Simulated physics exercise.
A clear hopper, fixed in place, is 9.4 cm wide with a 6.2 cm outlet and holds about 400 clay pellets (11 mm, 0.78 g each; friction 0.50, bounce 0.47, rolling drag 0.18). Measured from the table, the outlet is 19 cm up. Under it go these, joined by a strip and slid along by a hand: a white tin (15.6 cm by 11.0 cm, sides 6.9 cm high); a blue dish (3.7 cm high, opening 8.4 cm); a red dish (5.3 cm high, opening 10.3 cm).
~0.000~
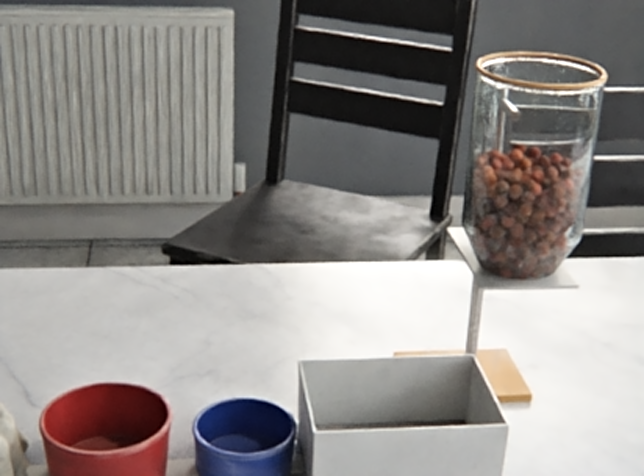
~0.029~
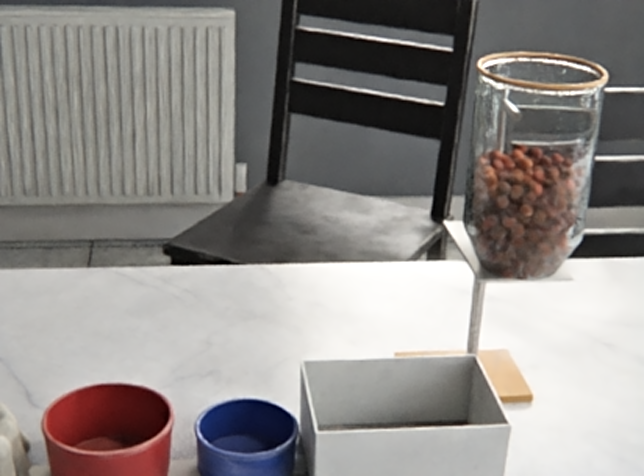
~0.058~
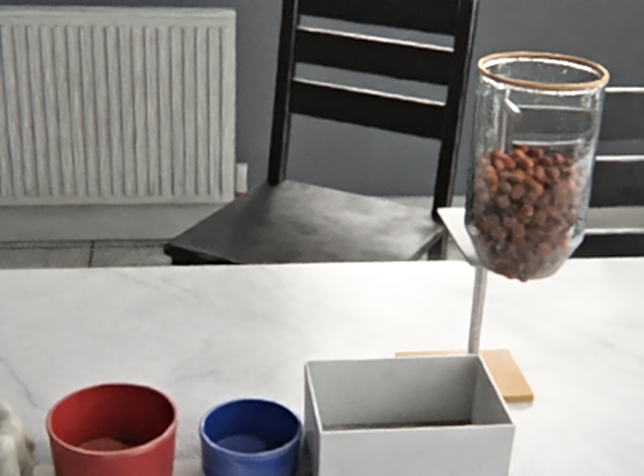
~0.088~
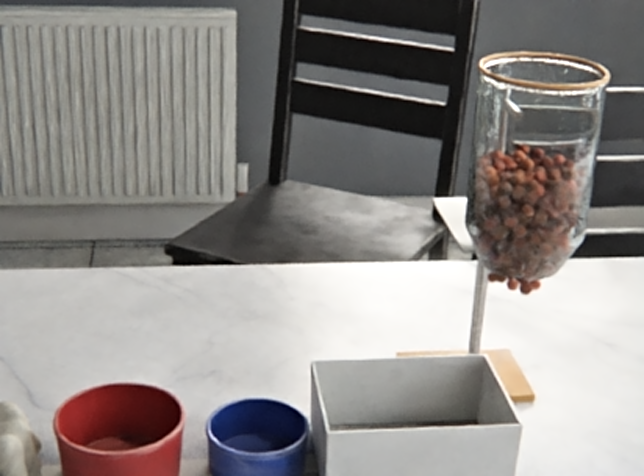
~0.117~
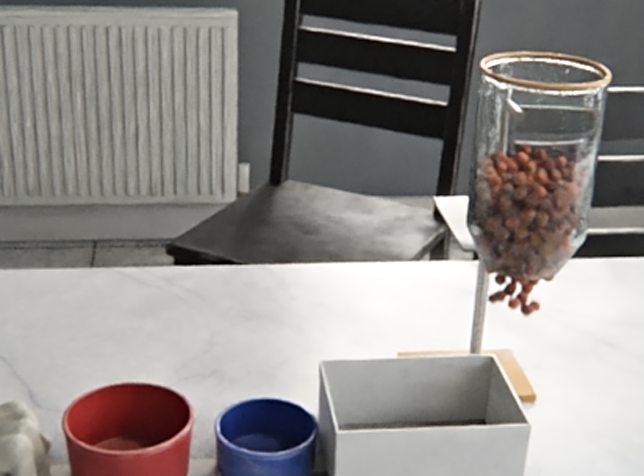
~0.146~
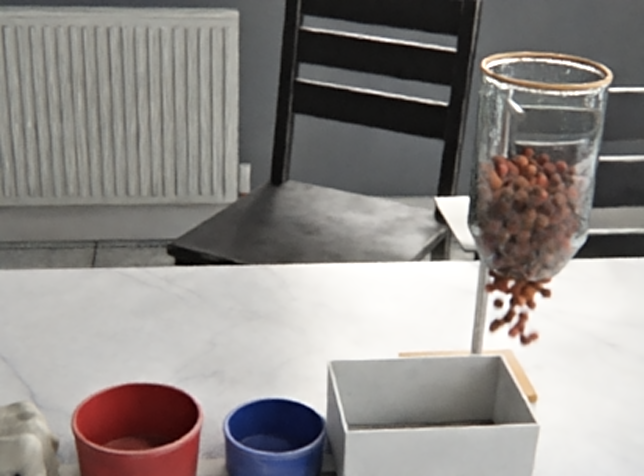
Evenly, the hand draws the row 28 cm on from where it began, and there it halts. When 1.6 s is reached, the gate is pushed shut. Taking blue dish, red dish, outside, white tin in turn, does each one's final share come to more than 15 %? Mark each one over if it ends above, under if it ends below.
Blue dish under, red dish under, outside under, white tin over.
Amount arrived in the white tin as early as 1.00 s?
Roughly 100 percent so far.
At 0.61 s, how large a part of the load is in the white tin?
Near 80 per cent so far.
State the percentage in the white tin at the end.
100 %, roughly.
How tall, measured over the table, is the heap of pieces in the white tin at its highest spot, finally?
I'd say close to 5.5 cm.
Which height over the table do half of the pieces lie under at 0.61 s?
Around 2 cm above the table.
After 0.61 s, white tin 80 %, in the air 15 %; middle of all pieces on or above the table near (526, 406).
After 1.00 s, white tin 100 %; middle of all pieces on or above the table near (614, 431).
After 1.36 s, white tin 100 %.
Then, at 1.71 s, white tin 100 %.
At rest (2.2 s), white tin 100 %, blue dish 0 %, red dish 0 %, hopper 0 %, outside 0 %.
